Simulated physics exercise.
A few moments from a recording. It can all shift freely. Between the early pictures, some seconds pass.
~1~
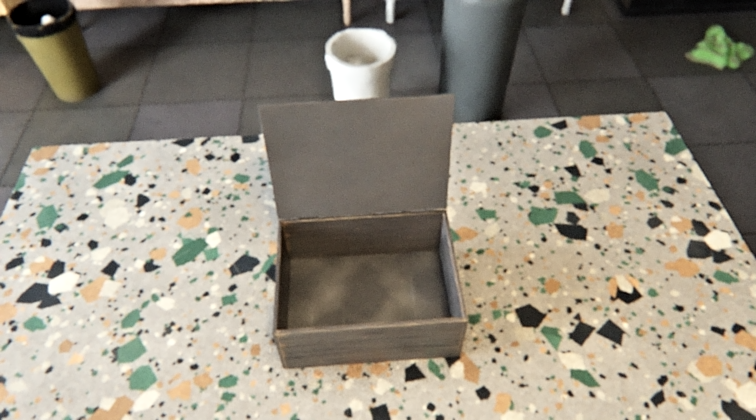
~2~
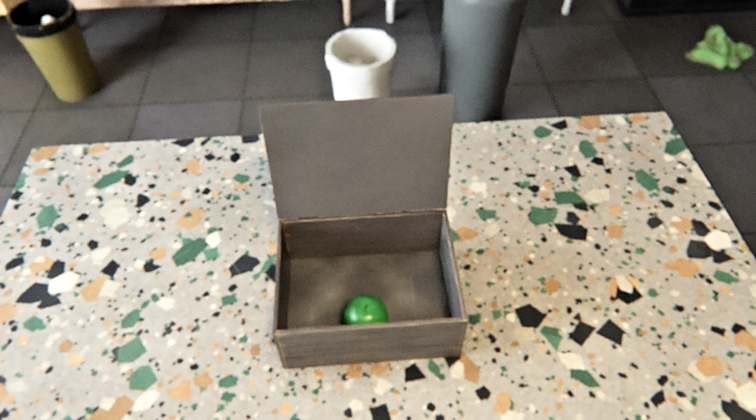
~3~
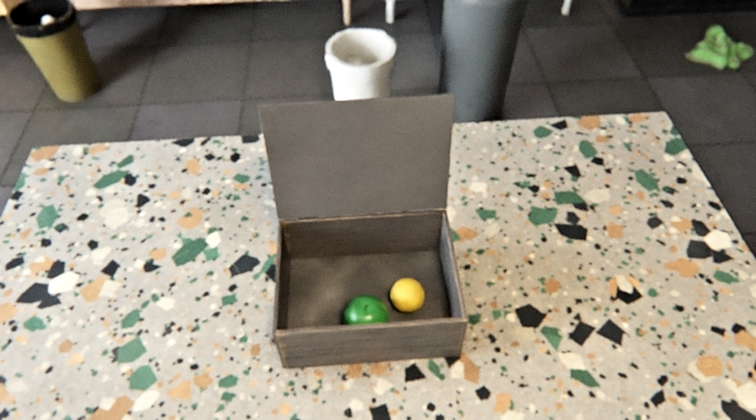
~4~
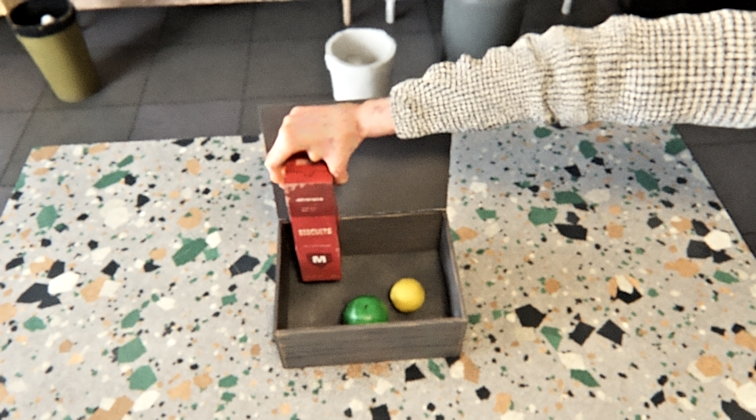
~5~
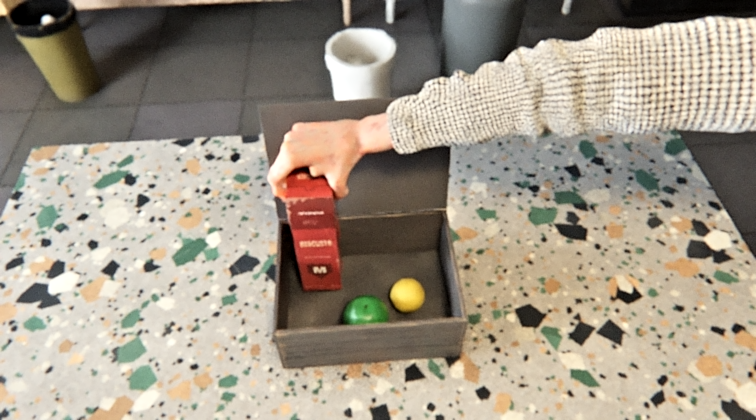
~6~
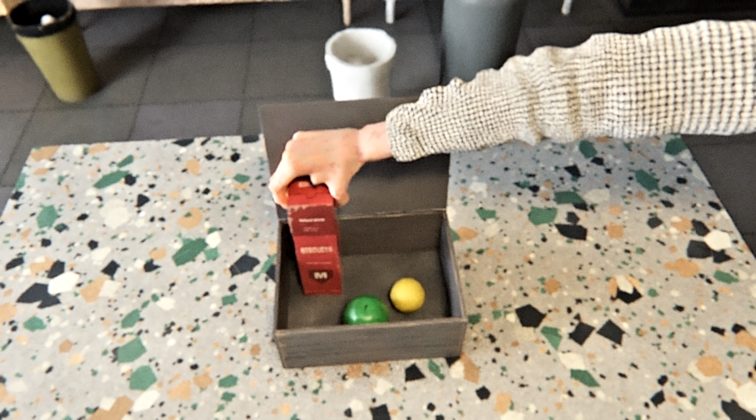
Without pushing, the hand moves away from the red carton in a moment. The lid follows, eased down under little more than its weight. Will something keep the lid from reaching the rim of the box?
Yes, it stays propped open.
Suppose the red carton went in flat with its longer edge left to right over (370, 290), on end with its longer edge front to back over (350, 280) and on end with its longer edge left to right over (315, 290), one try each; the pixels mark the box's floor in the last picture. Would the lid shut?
Going in order, the lid comes down all the way, then is left partly open, then is left partly open.
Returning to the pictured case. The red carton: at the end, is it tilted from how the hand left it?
Once everything settles, it ends up at a slant.
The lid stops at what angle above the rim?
Near 20°.
Then, 1.20 s later than the last frame, lid starting down.
Then, 1.90 s later than the last frame, lid 55° above the rim; red carton tilted by 16° near (317, 257).
Then, 2.20 s later than the last frame, lid 34° above the rim; red carton tilted by 49° near (314, 297).
Then, 2.80 s later than the last frame, lid 19° above the rim; red carton tilted by 52° near (314, 295).
When it is over, lid 19° above the rim; lying over in the box, red carton; the other 2 as before. End places, in pixels of the last picture, red carton near (314, 295).
